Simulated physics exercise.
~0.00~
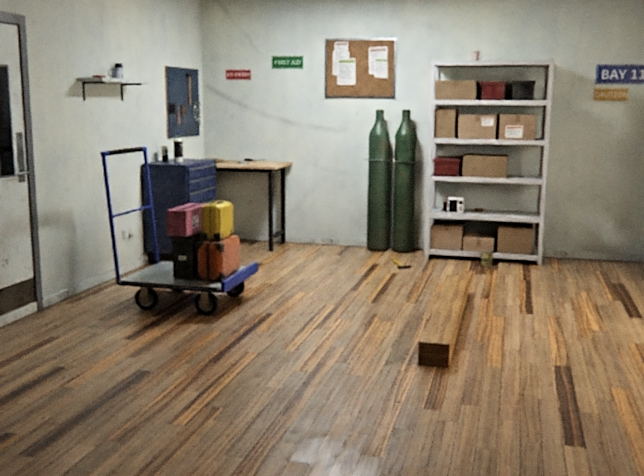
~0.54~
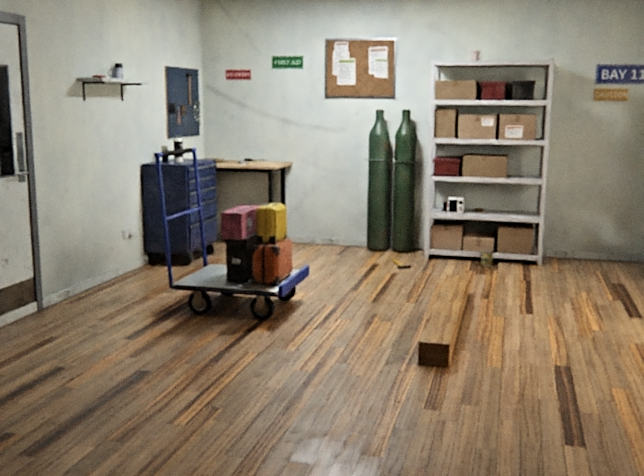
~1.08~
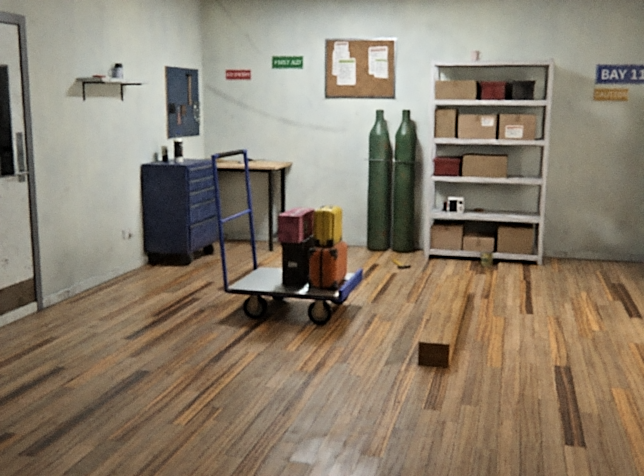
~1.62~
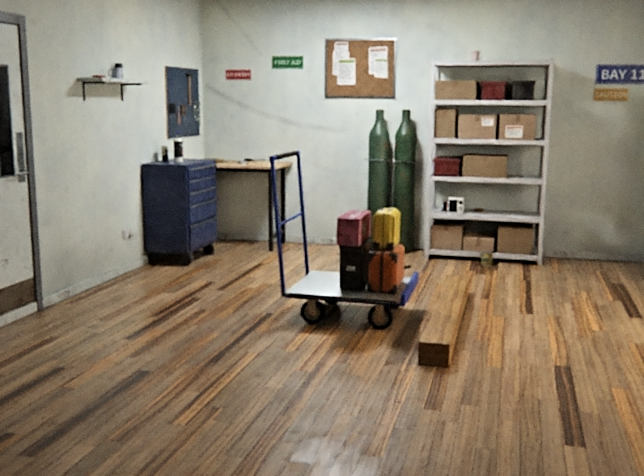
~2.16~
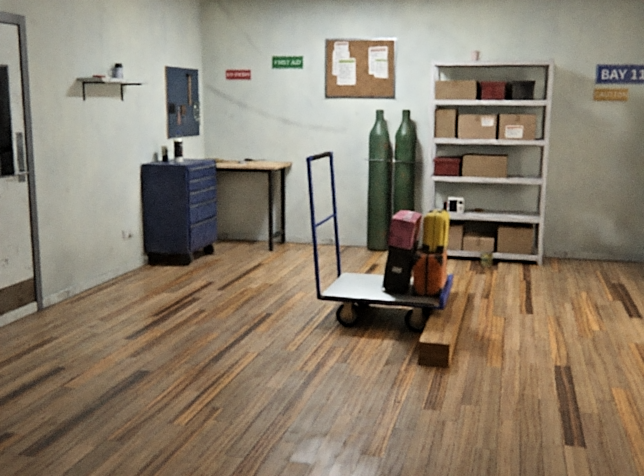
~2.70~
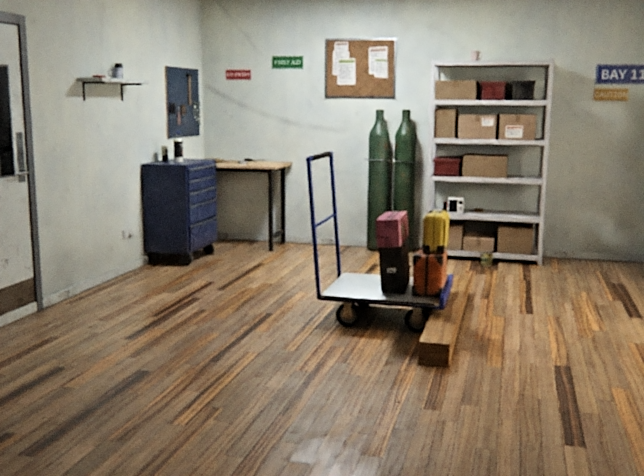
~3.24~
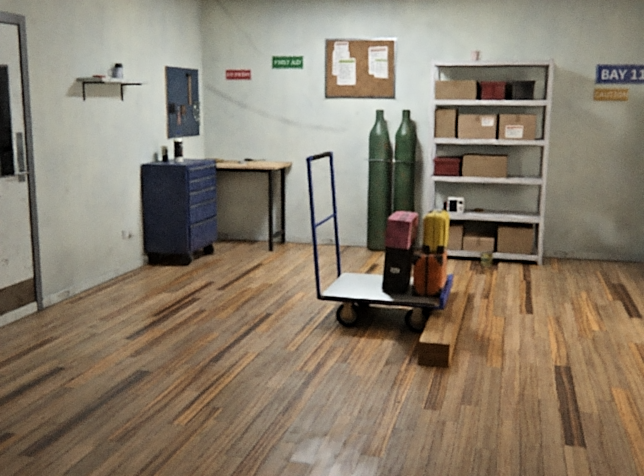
At the start, a blue-handled flatbed trolley stands near a blue cabinet on the left of a workshop, carrying a pink case and a yellow case stacked on a black one and an orange one. The trolley rolls right across the wooden floor toward a long wooden beam, its load riding upright. It reaches the beam and stops, and the black case tilts to the right with the pink one above it. The black case then rocks back upright as the pink one shifts left, then slightly right. Finally, the trolley rests against the beam with all four pieces still aboard.
